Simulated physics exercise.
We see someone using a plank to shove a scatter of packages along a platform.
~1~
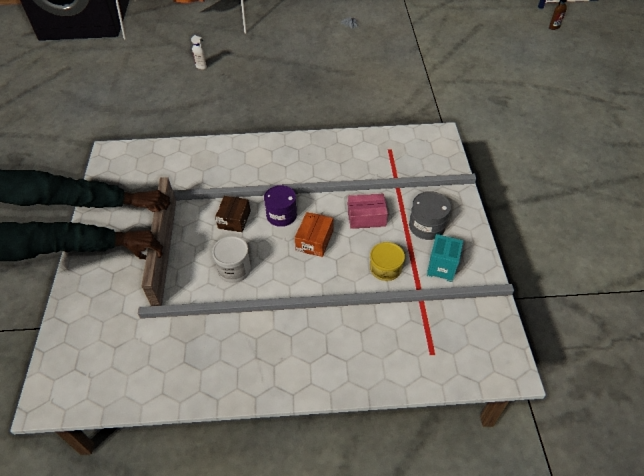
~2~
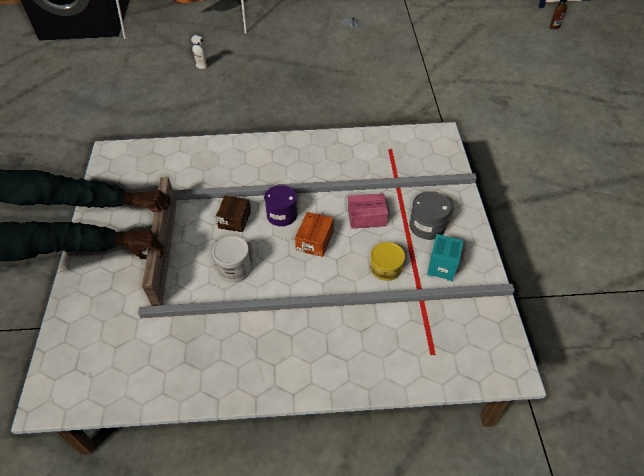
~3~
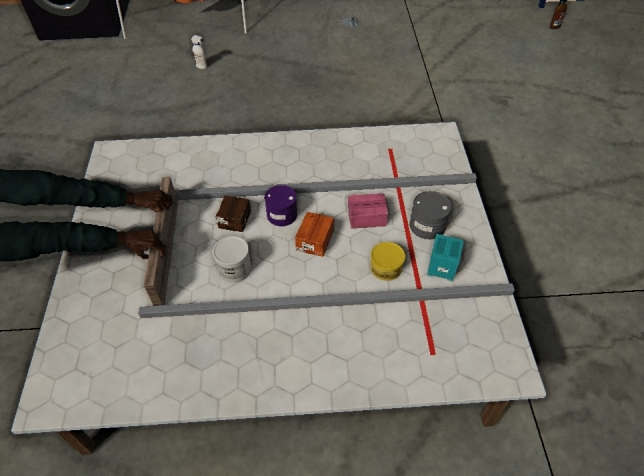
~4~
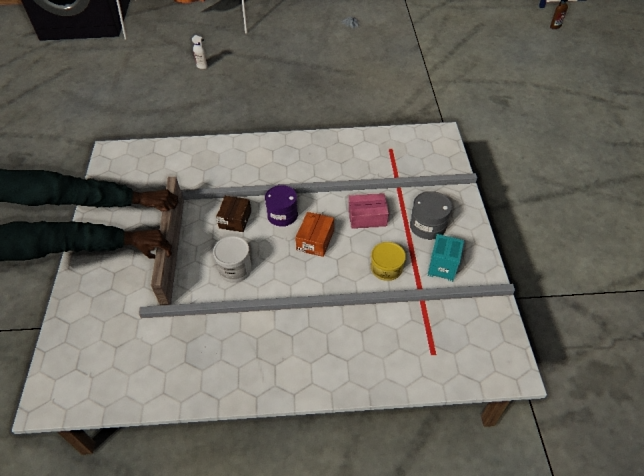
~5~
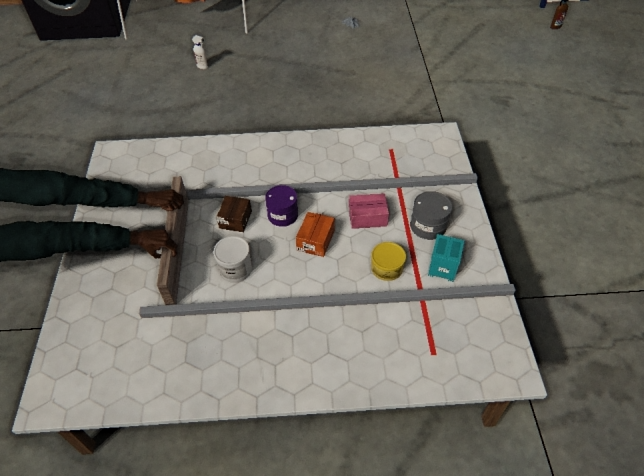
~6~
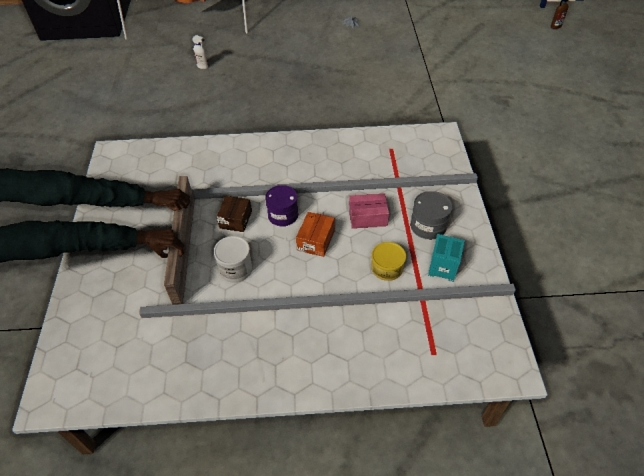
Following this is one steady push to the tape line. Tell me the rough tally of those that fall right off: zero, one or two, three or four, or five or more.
It ends with every one still up.
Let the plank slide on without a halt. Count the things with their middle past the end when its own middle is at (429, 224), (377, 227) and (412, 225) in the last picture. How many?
First 1, then 0, finally 0.
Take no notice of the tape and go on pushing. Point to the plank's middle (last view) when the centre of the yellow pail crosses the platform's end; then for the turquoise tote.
First one: Around (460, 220). Other one: Around (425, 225).
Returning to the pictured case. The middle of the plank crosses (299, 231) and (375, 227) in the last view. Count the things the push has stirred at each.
The number moved is 5 and then 8.
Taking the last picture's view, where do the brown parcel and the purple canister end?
The brown parcel stops around (416, 199); the purple canister around (443, 187).
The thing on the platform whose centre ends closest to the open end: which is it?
Turquoise tote - nearest.
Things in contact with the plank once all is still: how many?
Counting them up gives 3.
A little later, none off yet; turquoise tote at rest near (446, 258); grey canister at rest near (431, 215); yellow pail at rest near (388, 262).
Next, none off yet; turquoise tote at rest near (446, 258); grey canister shifted a little near (439, 218); yellow pail at rest near (388, 262).
When it is over, the number that fall off is zero.
